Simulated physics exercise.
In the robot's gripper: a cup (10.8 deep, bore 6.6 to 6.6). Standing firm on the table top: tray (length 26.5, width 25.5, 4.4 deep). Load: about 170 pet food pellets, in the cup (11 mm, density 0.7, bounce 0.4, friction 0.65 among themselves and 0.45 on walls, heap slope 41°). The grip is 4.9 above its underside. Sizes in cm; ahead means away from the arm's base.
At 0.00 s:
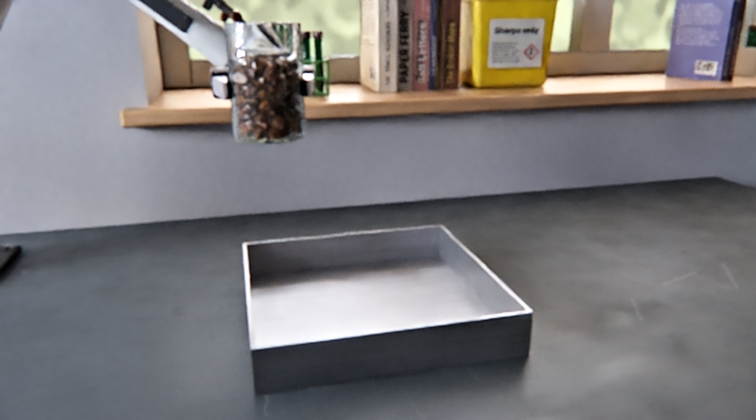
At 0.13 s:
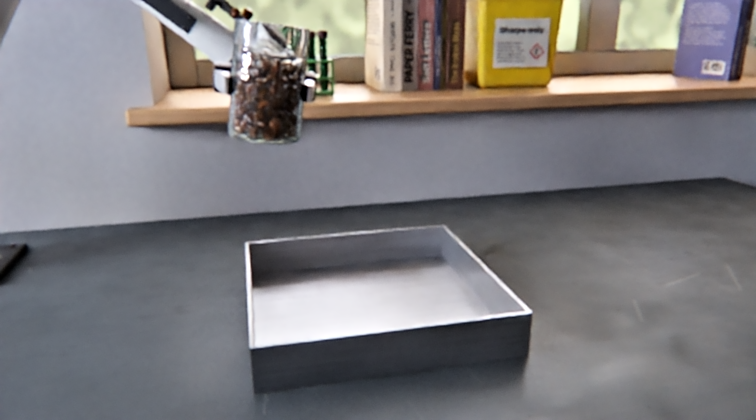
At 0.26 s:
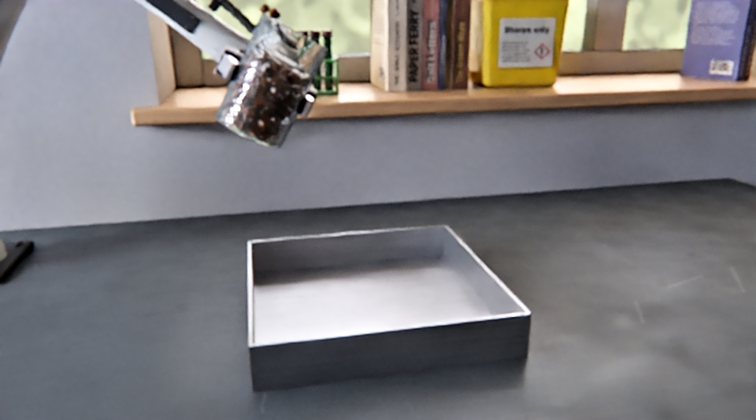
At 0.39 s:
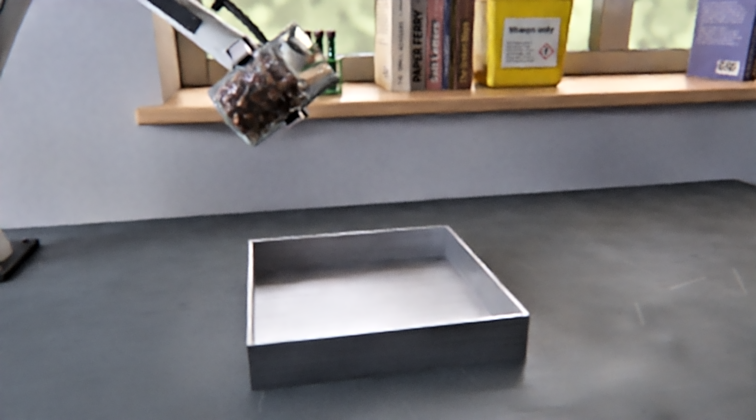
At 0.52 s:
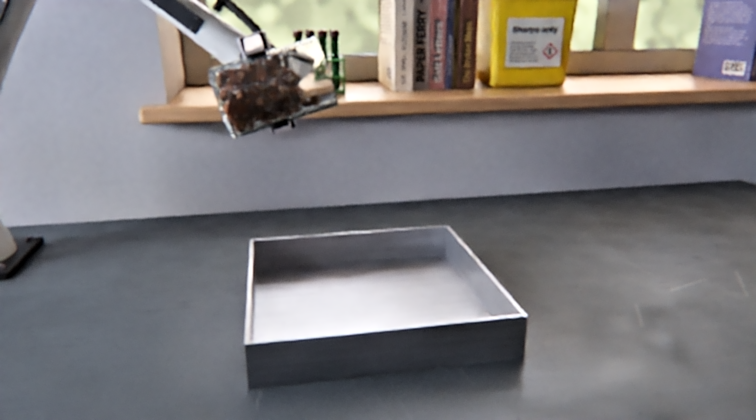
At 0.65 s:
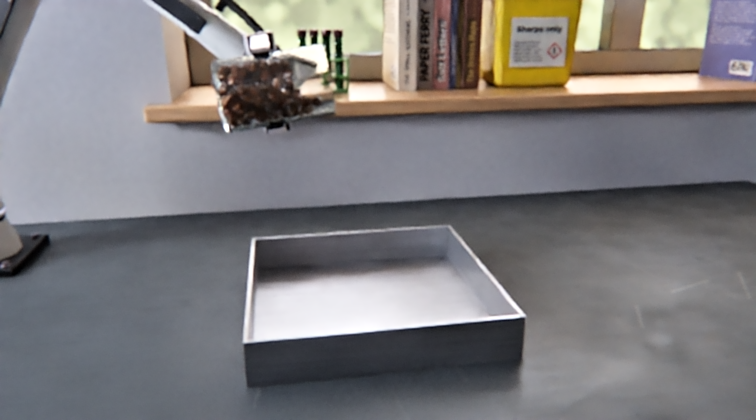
Above a dark table with an open tray, a robot arm tilts a pellet-filled cup sideways.
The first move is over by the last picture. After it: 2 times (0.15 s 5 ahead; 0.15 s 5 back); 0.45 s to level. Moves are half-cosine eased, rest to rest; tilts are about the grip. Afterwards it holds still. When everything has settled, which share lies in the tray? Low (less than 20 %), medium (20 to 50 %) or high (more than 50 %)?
Answer: Medium; 20 to 50 % of the pet food pellets finish in the tray.
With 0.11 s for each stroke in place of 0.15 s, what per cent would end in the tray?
In that case some 55 per cent.
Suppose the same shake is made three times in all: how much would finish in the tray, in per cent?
In that case some 40 per cent.
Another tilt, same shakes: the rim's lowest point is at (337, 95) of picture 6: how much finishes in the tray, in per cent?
About 5 per cent.
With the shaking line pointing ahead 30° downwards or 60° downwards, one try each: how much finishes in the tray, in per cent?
Some 5 and 0 per cent.
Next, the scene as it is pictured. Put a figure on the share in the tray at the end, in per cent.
Roughly 30 per cent.
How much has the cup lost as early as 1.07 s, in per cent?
Some 15 per cent.
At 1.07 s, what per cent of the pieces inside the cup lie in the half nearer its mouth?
Some 40 per cent.
After 1.07 s, tilted 82° forward, highest piece 27 above the table; 148 in the cup, 21 in the tray, 3 in flight or on a rim.
After 1.49 s, tilted 37° forward, highest piece 29 above the table; 122 in the cup, 50 in the tray.
After 1.90 s, level, highest piece 28 above the table; 122 in the cup, 50 in the tray.
After 2.95 s, level, highest piece 28 above the table; 122 in the cup, 50 in the tray.
At rest, 122 in the cup, 50 in the tray. That is 29 % in the tray.
